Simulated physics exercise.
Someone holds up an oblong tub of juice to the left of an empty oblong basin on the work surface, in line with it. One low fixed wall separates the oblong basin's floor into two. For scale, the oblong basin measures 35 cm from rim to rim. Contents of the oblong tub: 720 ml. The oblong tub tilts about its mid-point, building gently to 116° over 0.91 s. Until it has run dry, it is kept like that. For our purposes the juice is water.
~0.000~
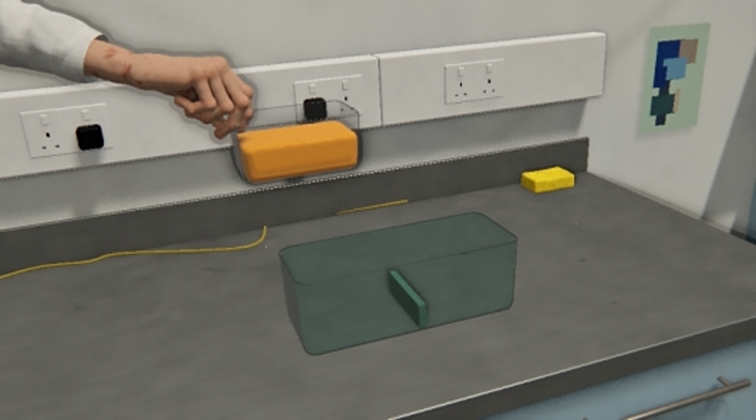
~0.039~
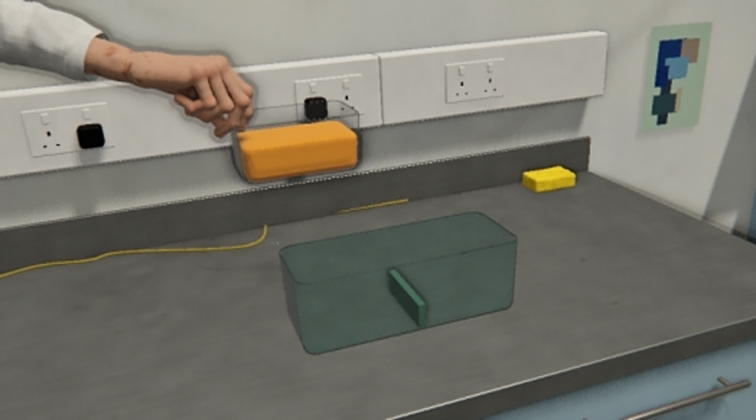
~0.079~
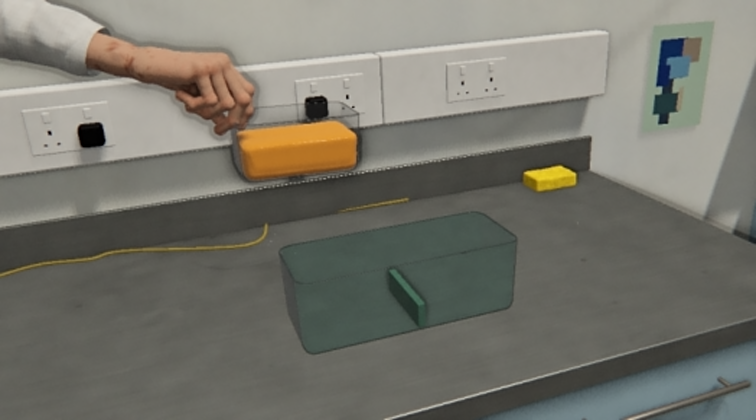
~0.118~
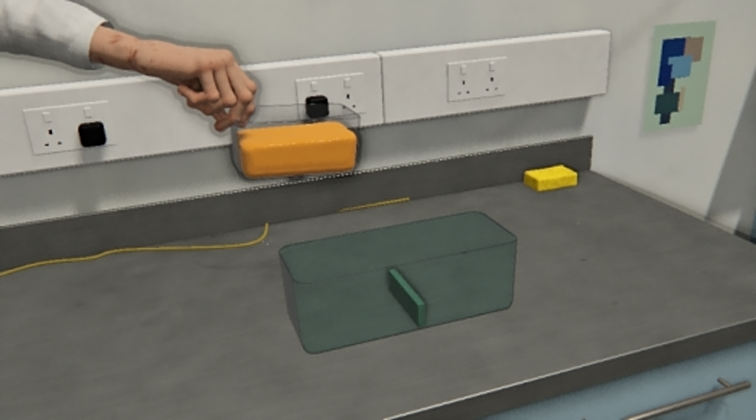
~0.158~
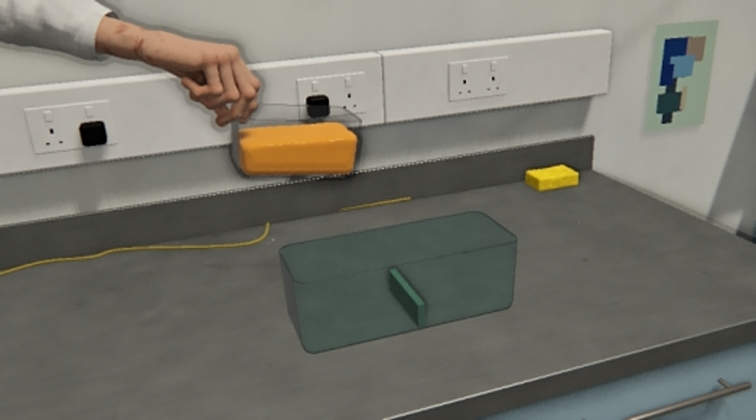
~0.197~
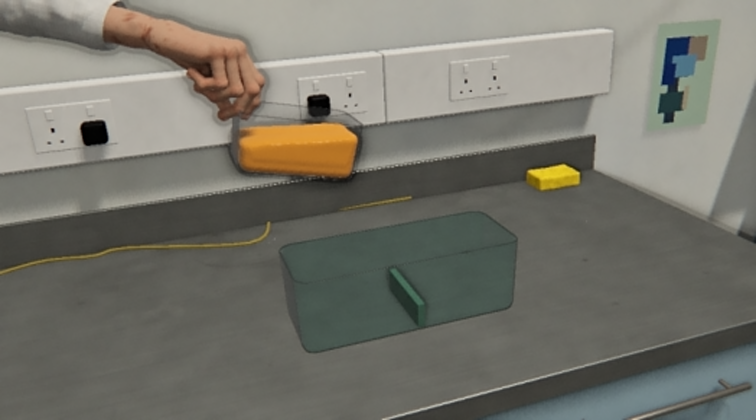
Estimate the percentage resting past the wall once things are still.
I would say roughly 37 percent.
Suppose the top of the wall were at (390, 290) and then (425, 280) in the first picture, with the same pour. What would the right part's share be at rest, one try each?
In turn about 60 and 5 per cent.
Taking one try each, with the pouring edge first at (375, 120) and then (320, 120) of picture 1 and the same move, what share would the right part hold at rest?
Try 1: 60 %; try 2: 10 %.
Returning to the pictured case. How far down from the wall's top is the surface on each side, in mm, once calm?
Measured: Left around 22 mm, right around 28 mm.
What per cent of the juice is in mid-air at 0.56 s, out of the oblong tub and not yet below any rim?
It comes to roughly 52 per cent.
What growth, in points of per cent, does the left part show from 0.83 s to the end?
Around 14 in a hundred.
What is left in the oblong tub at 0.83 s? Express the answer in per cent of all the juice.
6 per cent or so.
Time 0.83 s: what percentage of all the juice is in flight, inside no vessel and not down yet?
Airborne fraction: Approx. 10 %.
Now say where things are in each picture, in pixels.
In the first picture, it leans 0°; its right rim is at (349, 108); the juice meets the walls at (237, 142) and (348, 127); the oblong basin's rim runs from (287, 268) to (499, 226); the wall's top is at (406, 288).
In the second picture, it leans 1°; its right rim is at (349, 108); the juice meets the walls at (236, 142) and (347, 127).
In the third picture, it leans 2°; its right rim is at (350, 109); the juice meets the walls at (237, 141) and (347, 127).
In the fourth picture, it leans 5°; its right rim is at (351, 112); the juice meets the walls at (236, 140) and (348, 128).
In the fifth picture, it leans 8°; its right rim is at (352, 115); the juice meets the walls at (237, 139) and (348, 129).
In the sixth picture, it leans 13°; its right rim is at (354, 120); the juice meets the walls at (237, 138) and (349, 129).
By 0.56 s the tilt is 79° and 41 per cent is still to pour, 6 is left of the wall and 2 right of it.
By 0.83 s the tilt is 114° and 6 per cent is still to pour, 43 is left of the wall and 38 right of it.
By 1.11 s the tilt is 116° and 0 per cent is still to pour, 57 is left of the wall and 37 right of it.
By 1.41 s the tilt is 116° and 0 per cent is still to pour, 57 is left of the wall and 37 right of it.
At rest 57 per cent lies left of the wall, 37 right of it and 6 outside.
